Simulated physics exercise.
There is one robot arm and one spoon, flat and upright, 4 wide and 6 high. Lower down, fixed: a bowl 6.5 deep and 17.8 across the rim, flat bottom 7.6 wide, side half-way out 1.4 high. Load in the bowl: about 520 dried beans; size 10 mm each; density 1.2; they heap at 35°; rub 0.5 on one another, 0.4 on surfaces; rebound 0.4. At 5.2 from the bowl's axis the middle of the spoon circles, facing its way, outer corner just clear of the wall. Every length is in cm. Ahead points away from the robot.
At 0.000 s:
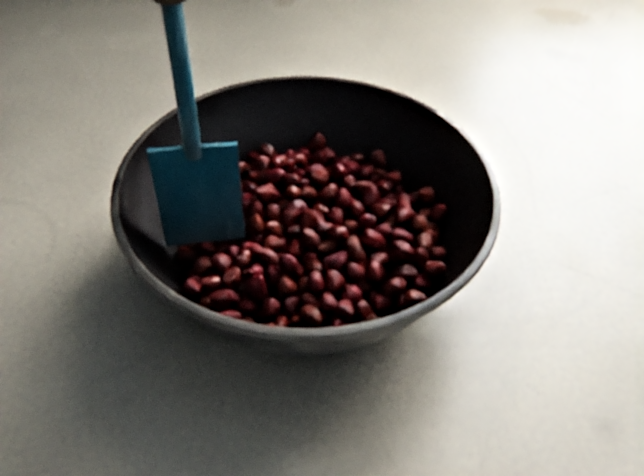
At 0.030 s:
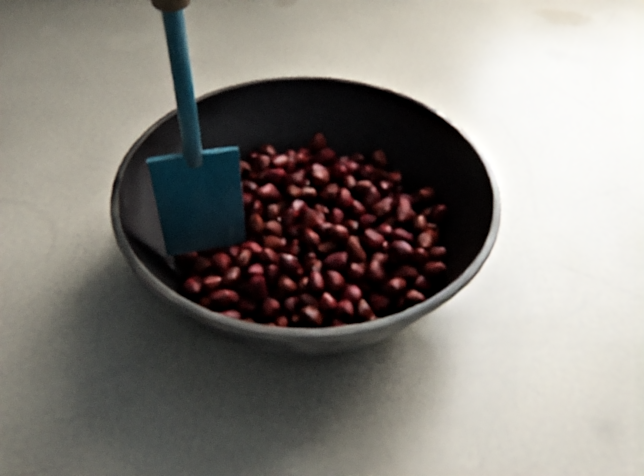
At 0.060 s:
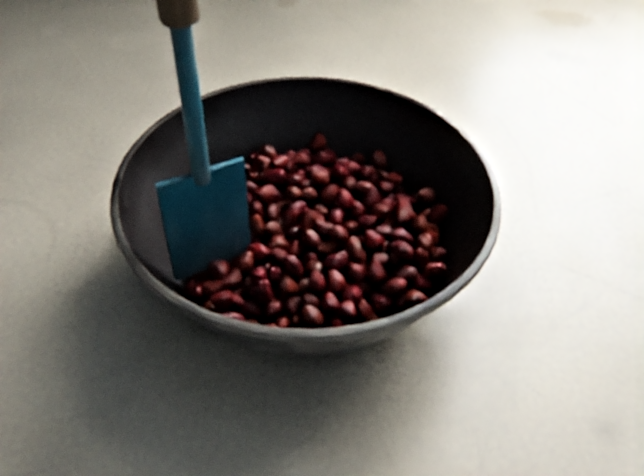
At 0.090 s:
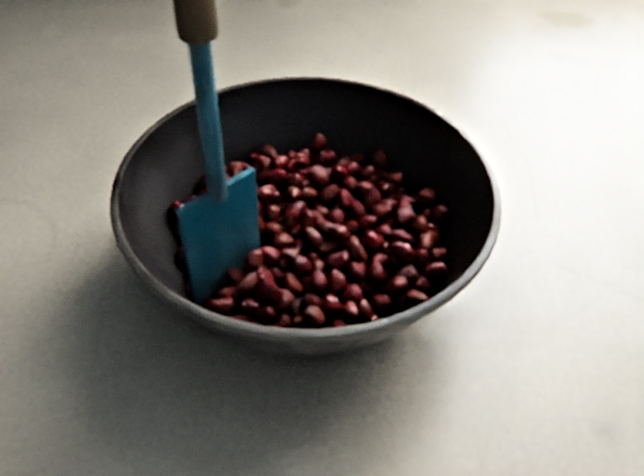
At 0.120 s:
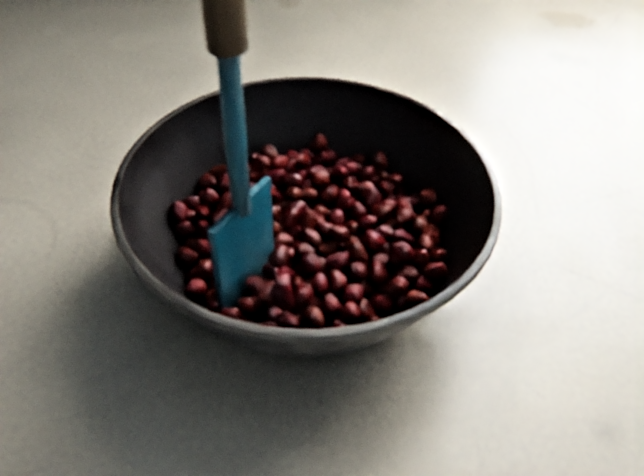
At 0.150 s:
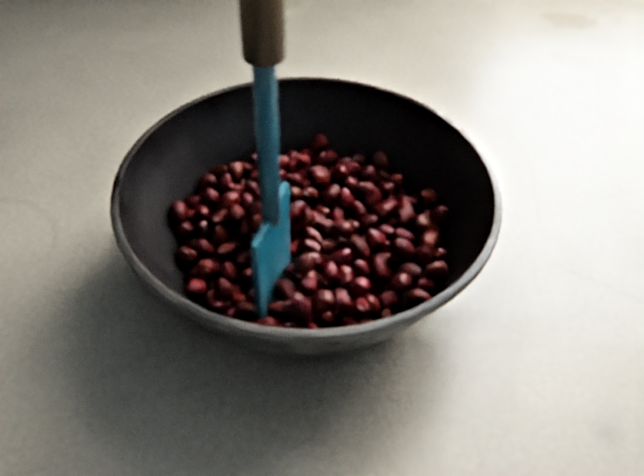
A blue spatula-like tool with a wooden handle starts at the left side of a dark bowl of reddish-brown beans, its flat blade facing the viewer. It sweeps toward the near side and rightward through the beans, turning as it goes until the blade appears narrow, nearly edge-on, near the bowl's front.
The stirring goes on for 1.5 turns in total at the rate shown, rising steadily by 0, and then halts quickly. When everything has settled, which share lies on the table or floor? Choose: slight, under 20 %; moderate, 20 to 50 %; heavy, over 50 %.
It is slight.
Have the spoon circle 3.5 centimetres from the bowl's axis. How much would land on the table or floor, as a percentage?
It would be near 5 per cent.
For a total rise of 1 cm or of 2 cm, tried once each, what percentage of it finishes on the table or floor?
Some 10 and 5 per cent.
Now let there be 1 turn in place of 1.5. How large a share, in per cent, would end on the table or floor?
Estimate: About 10 percent.
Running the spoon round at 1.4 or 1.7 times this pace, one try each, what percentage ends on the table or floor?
First try close to 20, second close to 25, in per cent.
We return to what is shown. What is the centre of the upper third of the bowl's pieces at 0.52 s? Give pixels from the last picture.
Roughly pixel (283, 155).
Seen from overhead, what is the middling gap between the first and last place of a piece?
Distance: Close to 3 cm.
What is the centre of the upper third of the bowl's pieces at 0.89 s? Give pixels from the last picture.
The centre is close to (340, 291).
After 0.52 s, 251° round, highest piece 9 above the table; 507 in the bowl, 6 on the table or floor, 10 in flight or on the tool.
After 0.89 s, 77° round, highest piece 8 above the table; 474 in the bowl, 45 on the table or floor, 4 in flight or on the tool.
After 1.27 s, 180° round, highest piece 7 above the table; 453 in the bowl, 70 on the table or floor.
After 1.97 s, 180° round, highest piece 7 above the table; 453 in the bowl, 70 on the table or floor.
In the end, 453 in the bowl, 70 on the table or floor. That is 13 % on the table or floor.
